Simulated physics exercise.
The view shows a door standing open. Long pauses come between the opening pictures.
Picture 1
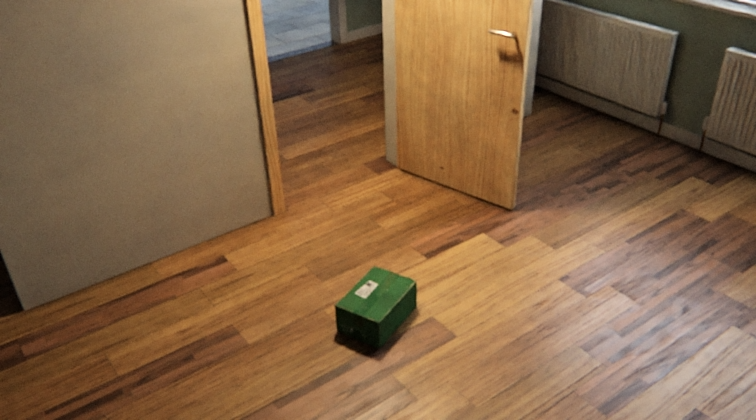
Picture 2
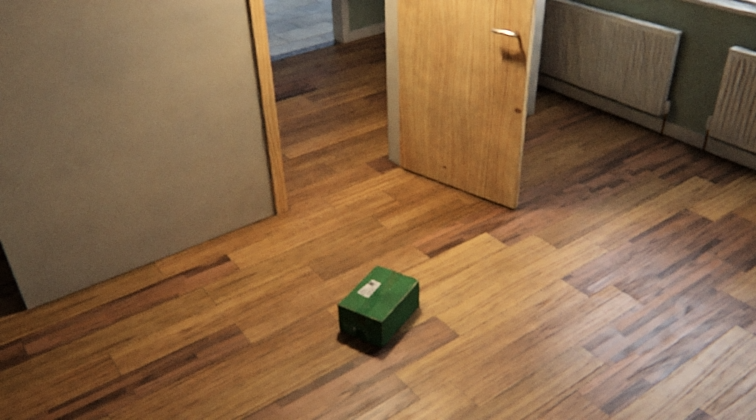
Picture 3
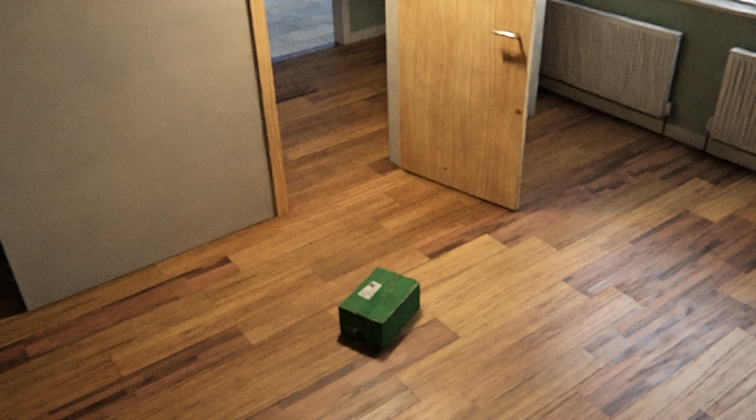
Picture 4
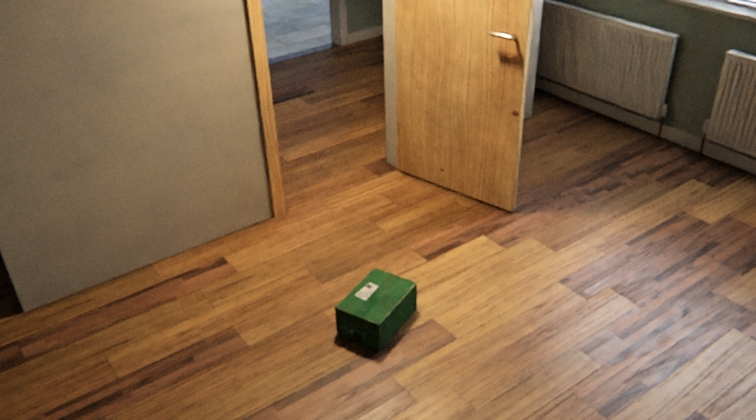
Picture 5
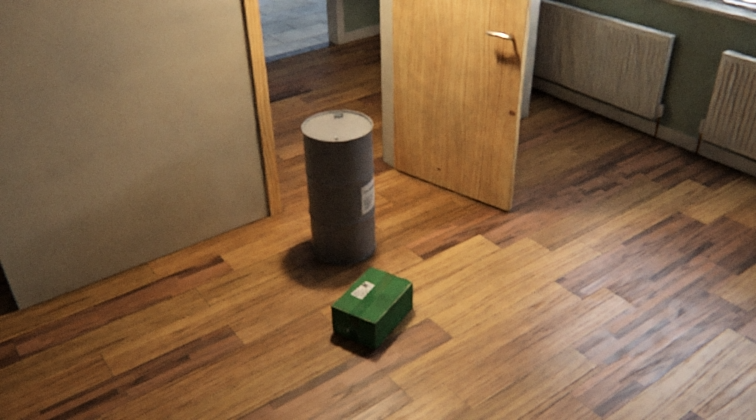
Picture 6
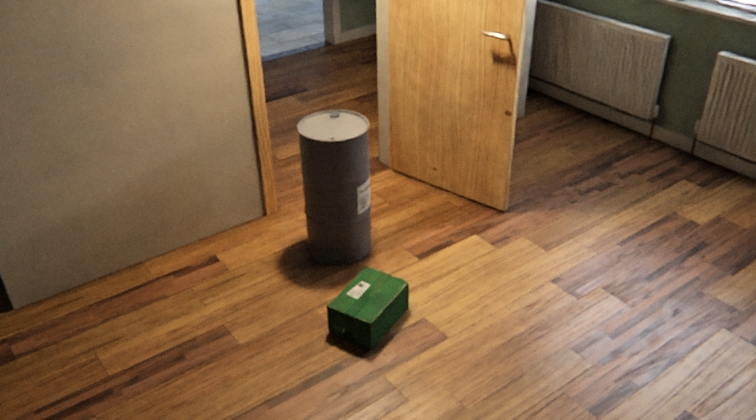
A grey drum suddenly appeared on the wooden floor behind a green parcel, between it and the wide-open door. Before and after that, the parcel and door stayed still, apart from slight shifts in the view.
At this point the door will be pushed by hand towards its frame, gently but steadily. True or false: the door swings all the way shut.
False - it remains partly open.
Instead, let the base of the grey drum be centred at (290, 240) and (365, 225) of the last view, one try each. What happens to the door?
On the first go it doesn't make it all the way, and on the second it doesn't make it all the way.
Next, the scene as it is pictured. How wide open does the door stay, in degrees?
Near 45° open.
Then, 0.50 s after the last picture, door at 94°.
Then, 0.90 s after the last picture, door at 77°.
Then, 1.20 s after the last picture, door at 63°.
Then, 1.40 s after the last picture, door at 53°.
At rest, door at 46°; both in place. Seen from the same camera at the end, grey drum near (336, 188).
